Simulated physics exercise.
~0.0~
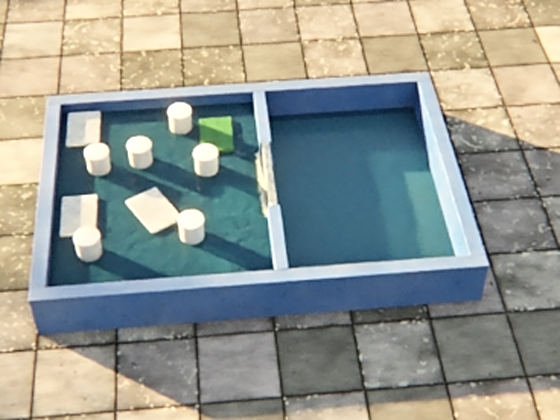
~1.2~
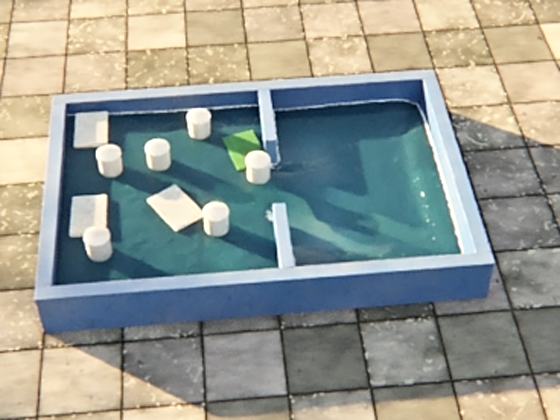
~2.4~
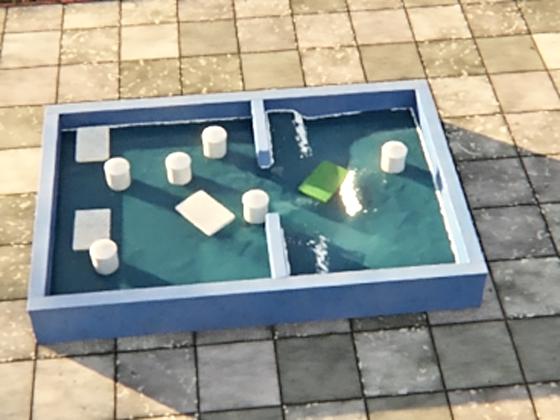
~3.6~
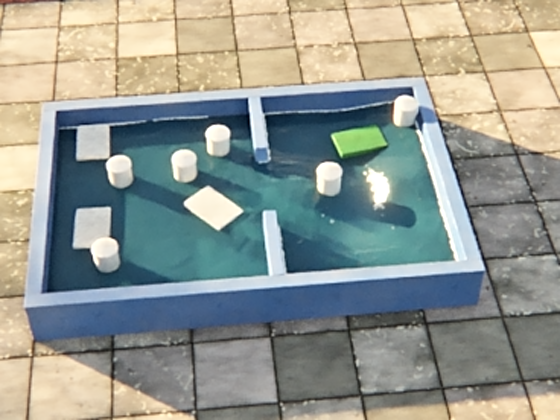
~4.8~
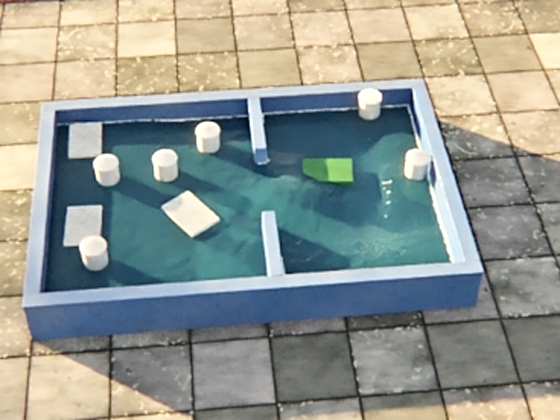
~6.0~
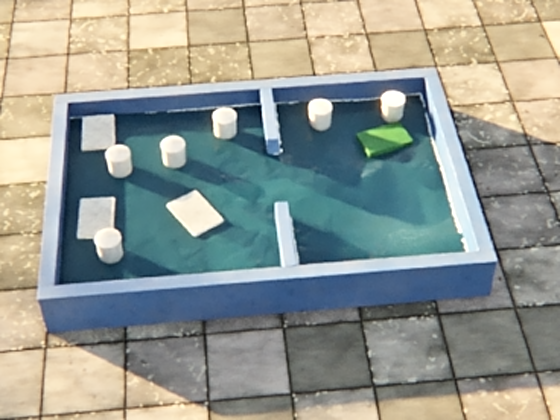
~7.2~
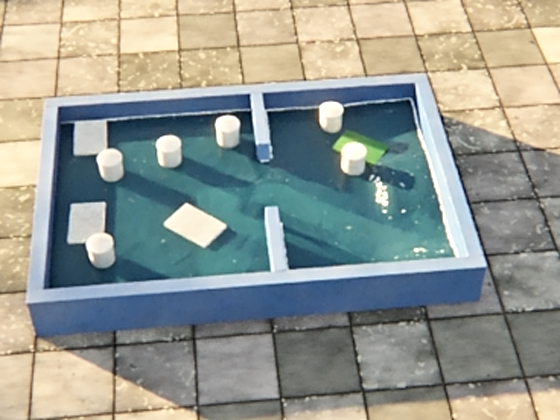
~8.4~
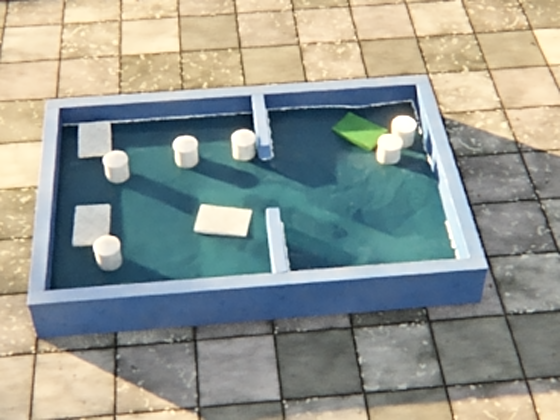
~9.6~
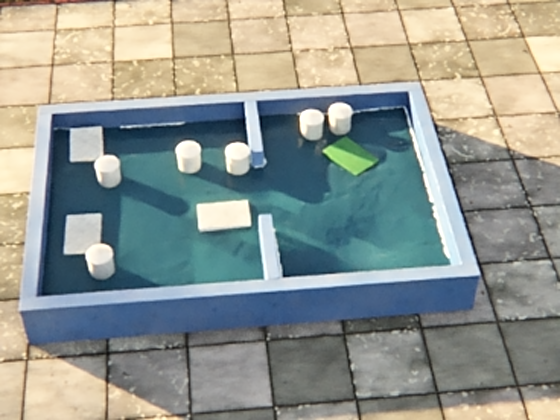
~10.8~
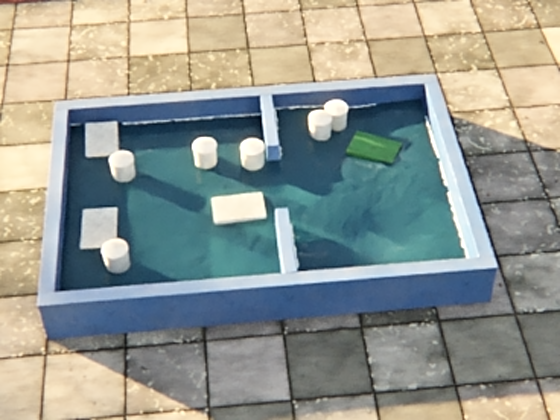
A green float and two white pails drifted rightward through the gap that opened in a blue basin's divider, then circled around the right side. They ended still afloat there, the pails close together near the far wall, while the rest stayed on the left.
